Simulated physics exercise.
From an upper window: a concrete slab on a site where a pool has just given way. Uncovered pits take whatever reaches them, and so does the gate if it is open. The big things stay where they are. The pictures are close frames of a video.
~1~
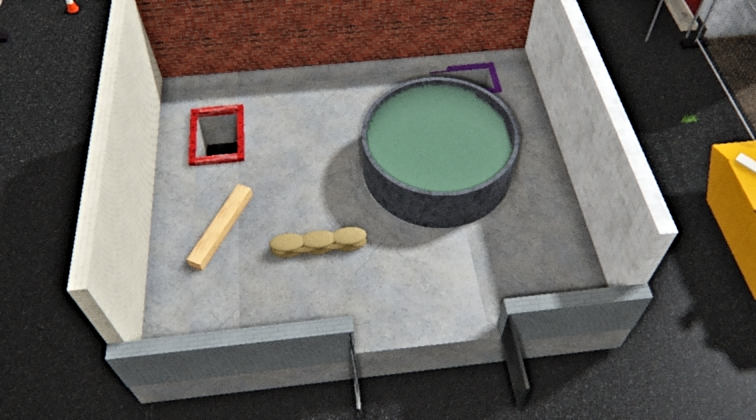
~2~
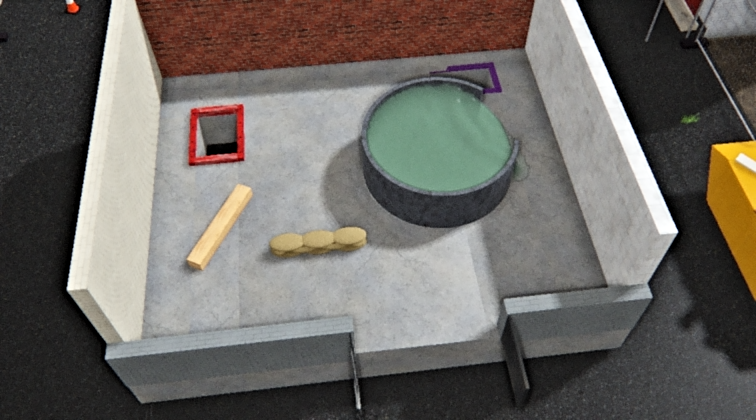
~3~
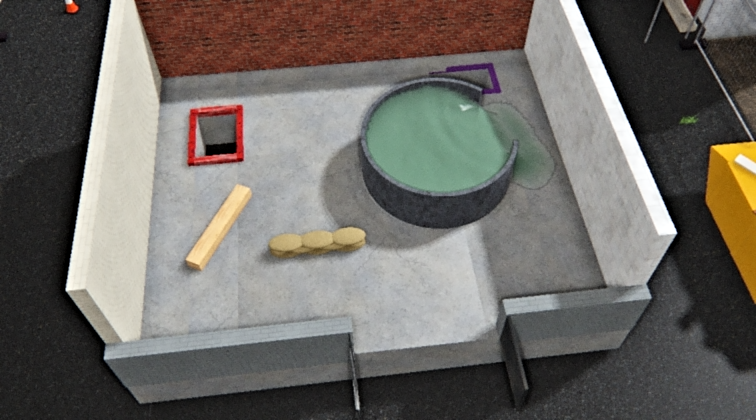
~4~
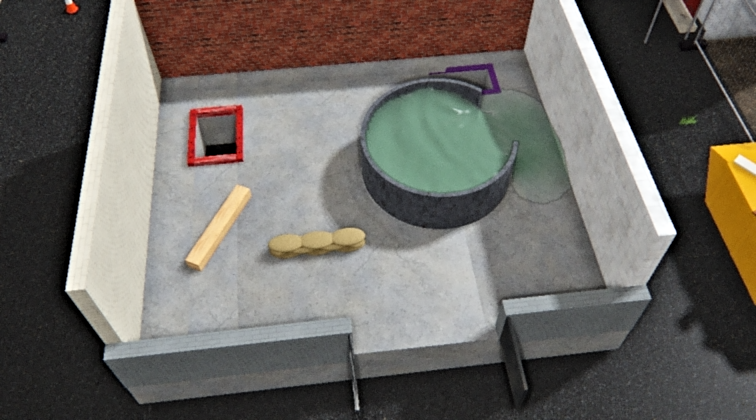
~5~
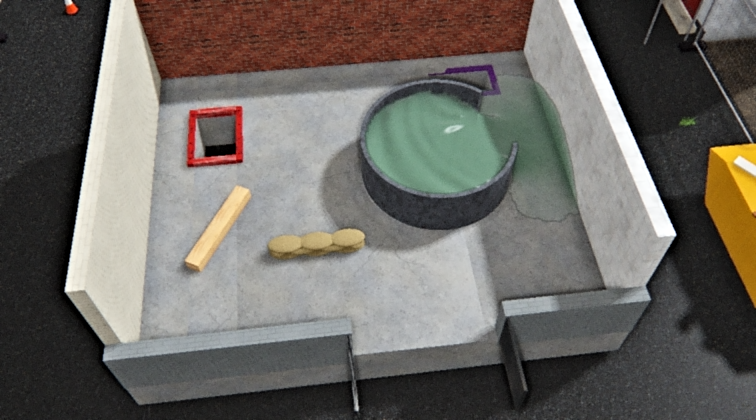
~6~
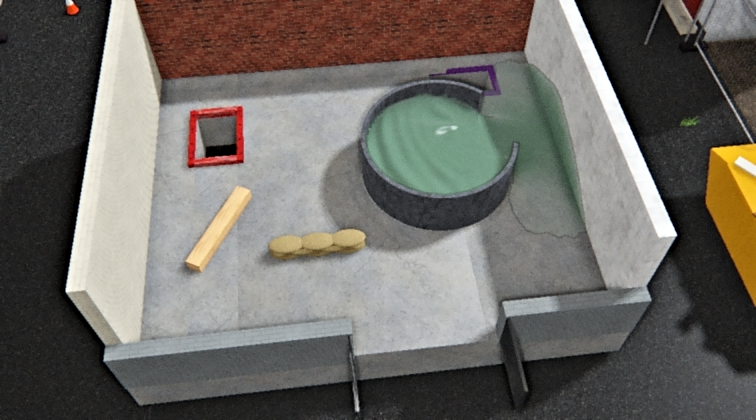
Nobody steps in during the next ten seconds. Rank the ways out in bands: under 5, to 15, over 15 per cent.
In the end: The gate takes between 5 and 15 %; the red pit takes not even 5 %; the purple pit takes above 15 %.
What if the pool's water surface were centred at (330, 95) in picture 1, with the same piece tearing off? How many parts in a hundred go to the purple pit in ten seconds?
Per cent: Purple 55.
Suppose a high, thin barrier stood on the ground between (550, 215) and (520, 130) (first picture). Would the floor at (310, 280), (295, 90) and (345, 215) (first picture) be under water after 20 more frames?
In turn: Not flooded, covered, free of water.
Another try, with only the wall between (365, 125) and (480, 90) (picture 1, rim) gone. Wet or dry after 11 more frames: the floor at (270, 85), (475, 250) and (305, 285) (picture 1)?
In that order: Awash, no water, dry.
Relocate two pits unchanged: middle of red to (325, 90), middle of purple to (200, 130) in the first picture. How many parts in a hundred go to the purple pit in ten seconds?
Parts in a hundred: Purple 4.
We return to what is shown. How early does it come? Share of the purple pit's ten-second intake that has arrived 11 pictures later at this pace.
Some 15 per cent.
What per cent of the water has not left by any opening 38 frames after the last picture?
About 64 per cent.
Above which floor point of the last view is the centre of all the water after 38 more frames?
Around (425, 186).
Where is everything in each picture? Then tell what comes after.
In the first frame, still water in the pool at (440, 136).
In the second frame, the front is at (515, 179), out from the gap at (502, 135).
In the third frame, the front is at (505, 107), out from the gap at (500, 138).
In the fourth frame, the front is at (513, 93), out from the gap at (500, 140).
In the fifth frame, water pours out at (499, 141) and has run to (533, 81).
In the sixth frame, the front is at (528, 65), out from the gap at (500, 141).
A moment on, water covers 15 % of the floor; the gate 0 %, the red pit 0 %, the purple pit 1 %.
Next, water covers 30 % of the floor; the gate 0 %, the red pit 0 %, the purple pit 6 %.
Then, water covers 55 % of the floor; the gate 1 %, the red pit 0 %, the purple pit 18 %.
Later, water covers 85 % of the floor; the gate 5 %, the red pit 0 %, the purple pit 31 %.
In the end, water covers 95 % of the floor; the gate 7 %, the red pit 0 %, the purple pit 40 %.
